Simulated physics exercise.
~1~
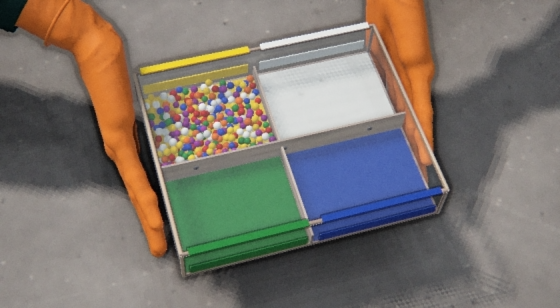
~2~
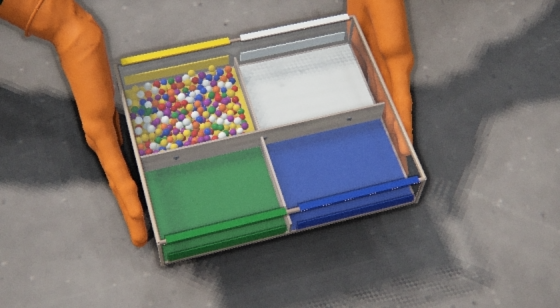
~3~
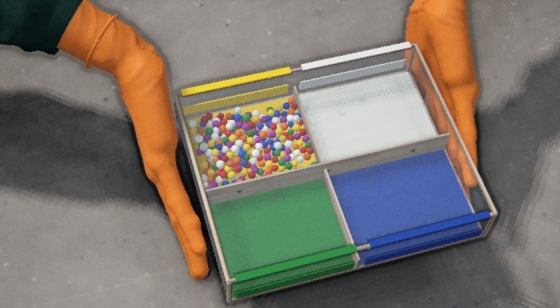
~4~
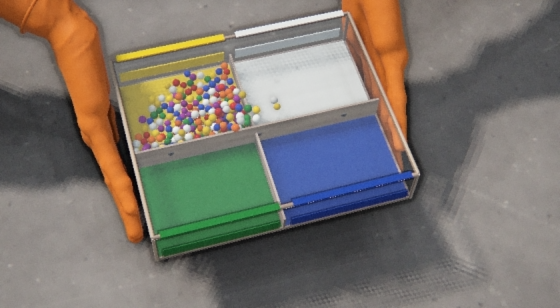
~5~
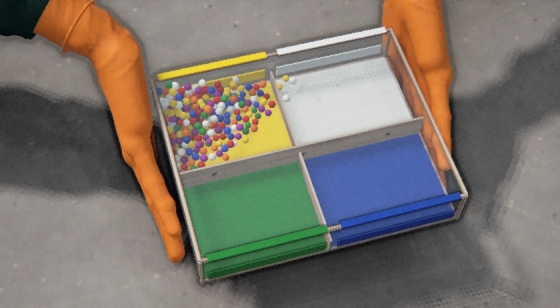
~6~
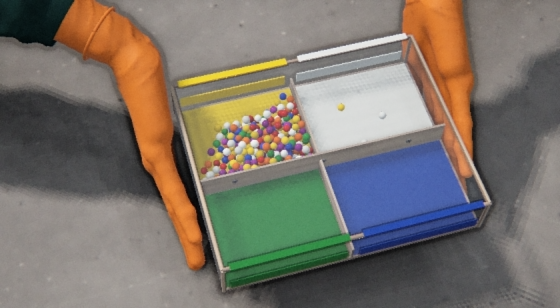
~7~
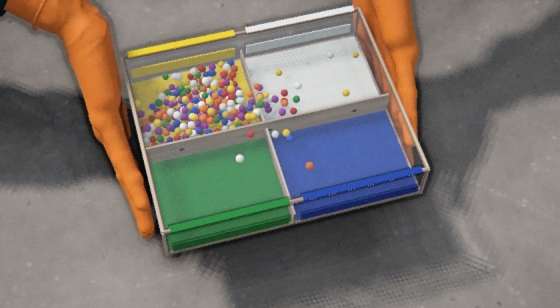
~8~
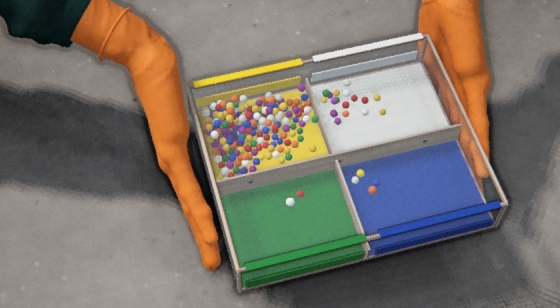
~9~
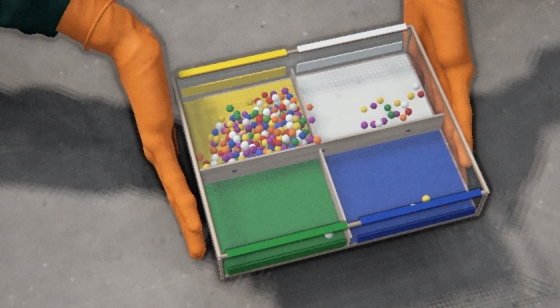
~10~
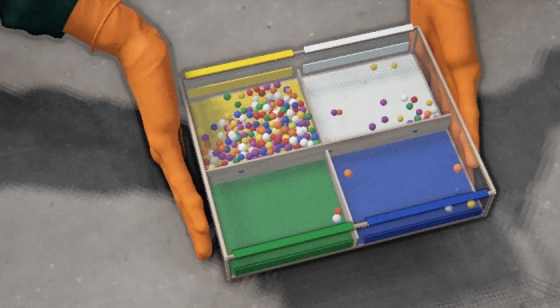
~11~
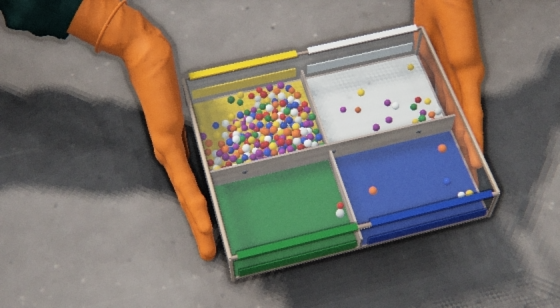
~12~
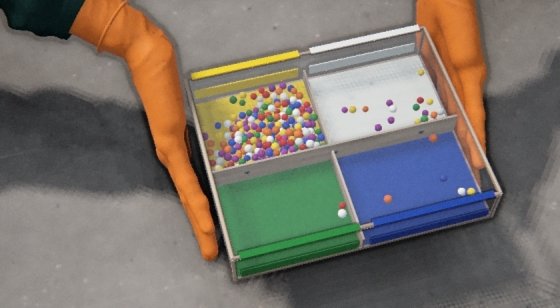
Over a gray surface, orange-gloved hands shake a divided box, leaving most beads in the yellow section.
